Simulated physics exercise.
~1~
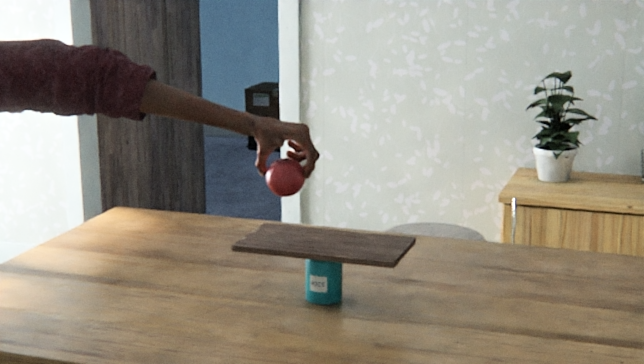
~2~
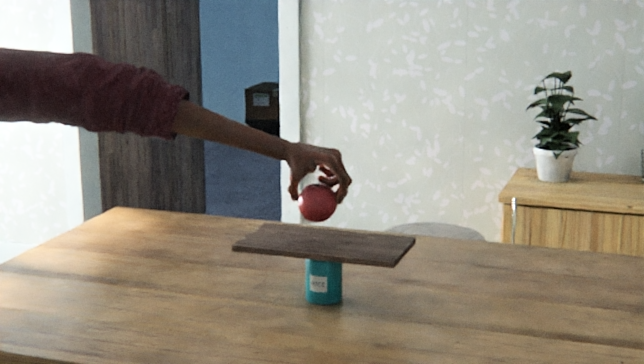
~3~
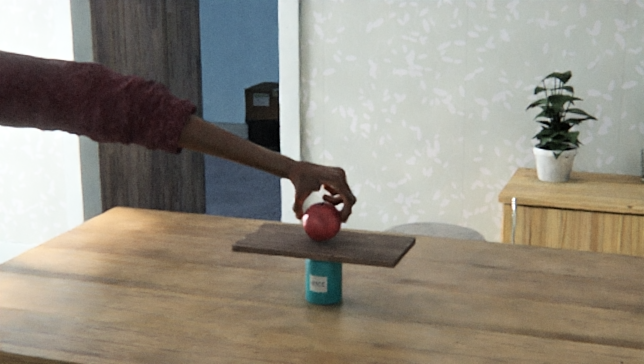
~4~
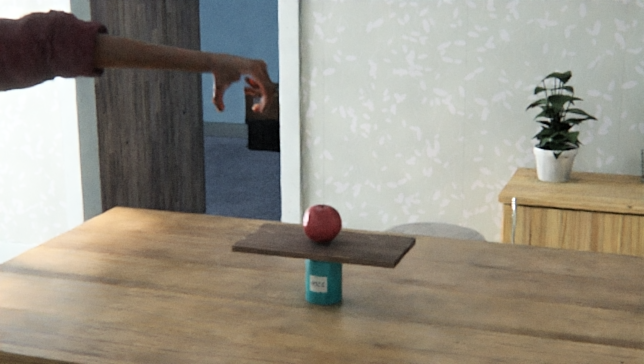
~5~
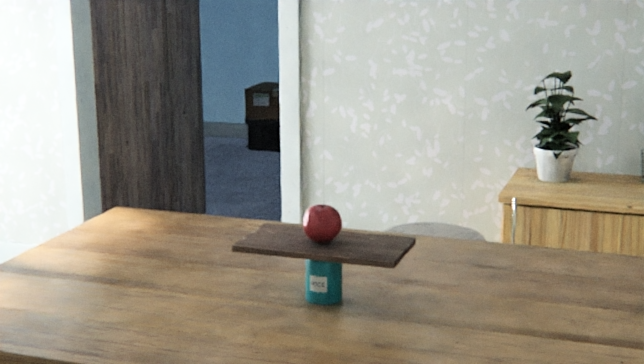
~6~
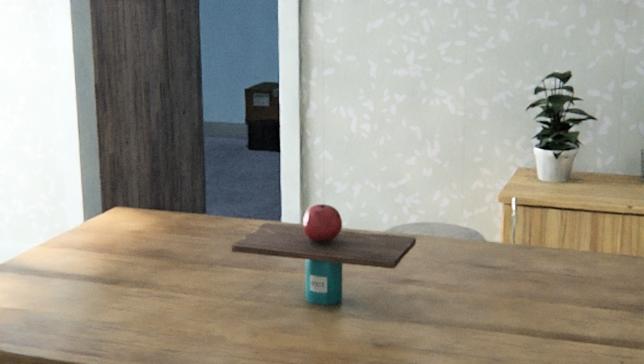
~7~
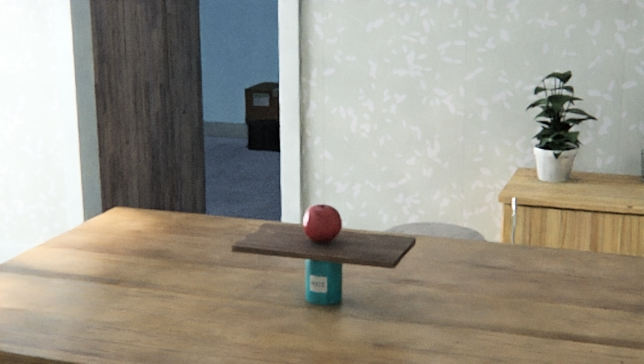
On a wooden table, a hand lowering a red apple onto a brown board atop a turquoise jar, withdrawing as everything stays balanced.
